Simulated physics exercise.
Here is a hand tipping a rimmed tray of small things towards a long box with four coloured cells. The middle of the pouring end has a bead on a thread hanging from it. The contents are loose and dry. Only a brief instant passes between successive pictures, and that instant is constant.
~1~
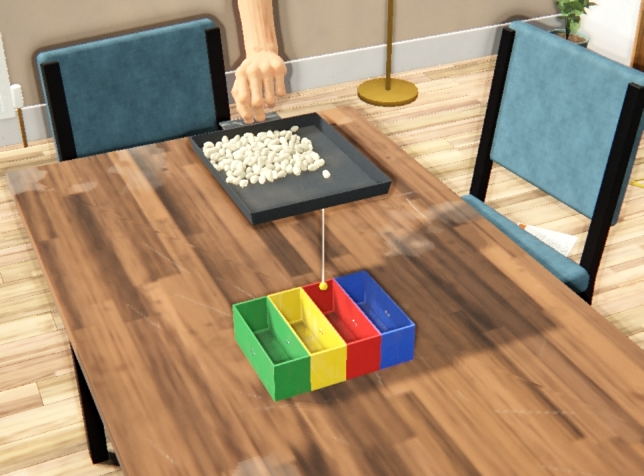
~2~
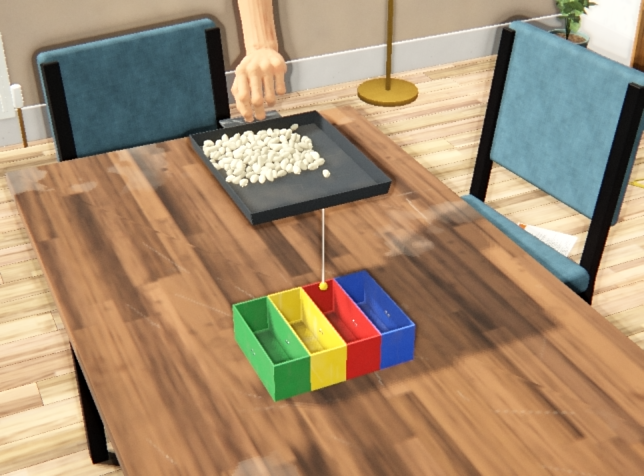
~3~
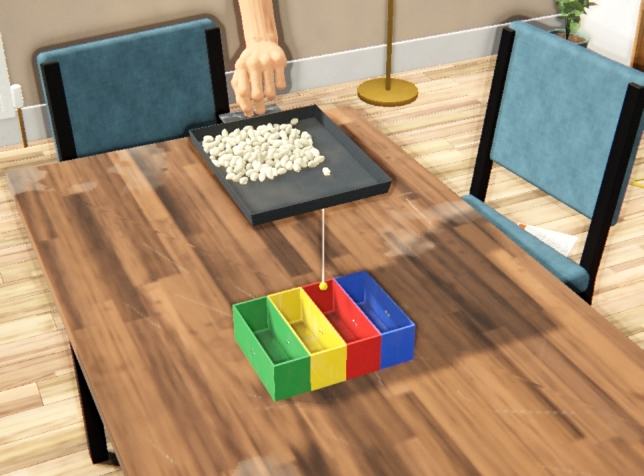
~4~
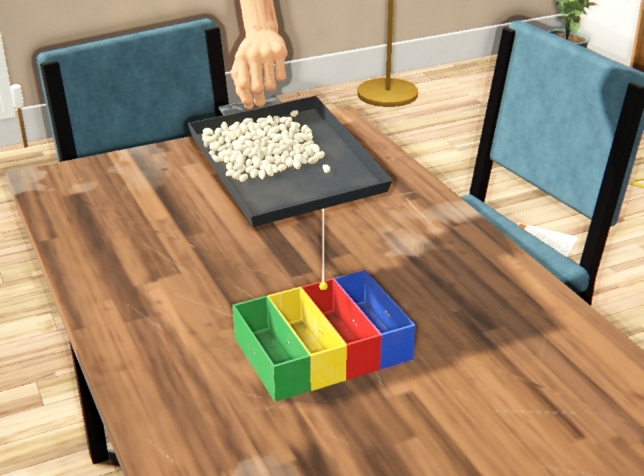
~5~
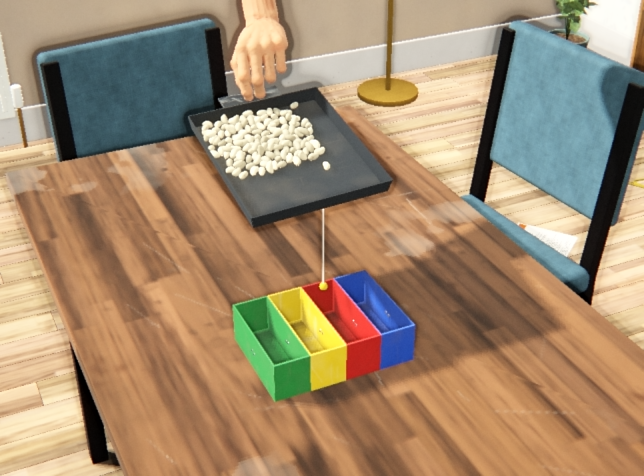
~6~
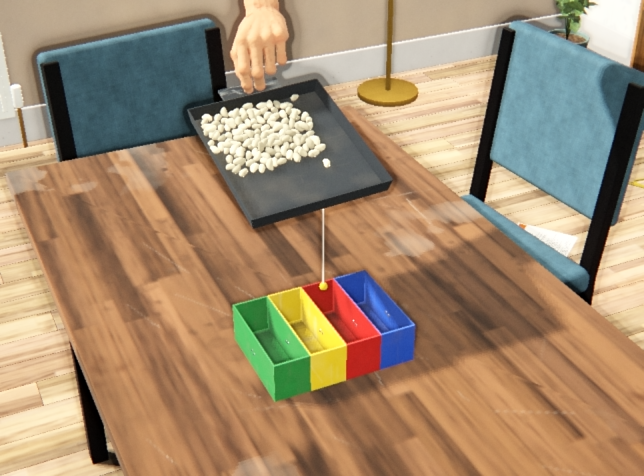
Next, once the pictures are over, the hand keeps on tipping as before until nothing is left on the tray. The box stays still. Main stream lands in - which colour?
Green cell.
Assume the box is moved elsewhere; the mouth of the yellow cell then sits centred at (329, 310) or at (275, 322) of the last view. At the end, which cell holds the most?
The first try: The green one. The second: The cell in yellow.
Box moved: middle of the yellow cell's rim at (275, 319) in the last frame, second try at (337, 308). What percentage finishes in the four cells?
In turn about 100 and about 50 percent.
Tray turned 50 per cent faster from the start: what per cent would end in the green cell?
Share: Roughly 40%.
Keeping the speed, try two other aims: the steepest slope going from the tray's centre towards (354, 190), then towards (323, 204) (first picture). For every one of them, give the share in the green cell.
Lab note: Case 1 near 0 %, case 2 near 10 %.
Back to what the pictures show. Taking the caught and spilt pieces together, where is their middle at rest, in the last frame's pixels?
I'd place the middle at about (300, 362).
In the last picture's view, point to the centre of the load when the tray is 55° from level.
Roughly at (284, 178).
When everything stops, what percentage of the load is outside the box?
0 %.
Soon after the last picture, tray tipped steeply; nearly all on the tray; a stray few in the red cell; a stray few falling or outside the box.
A little later, tray tipped right over; nearly all on the tray; a stray few in the green cell; a stray few in the yellow cell; a stray few in the red cell; a stray few falling or outside the box.
Later still, tray tipped past a quarter turn; about half in the green cell; about a quarter in the yellow cell; about a quarter in the red cell; a small part in the blue cell; a small part falling or outside the box.
At rest, tray tipped past a quarter turn; about half in the green cell; about a quarter in the yellow cell; about a quarter in the red cell; a small part in the blue cell; a small part outside the box.
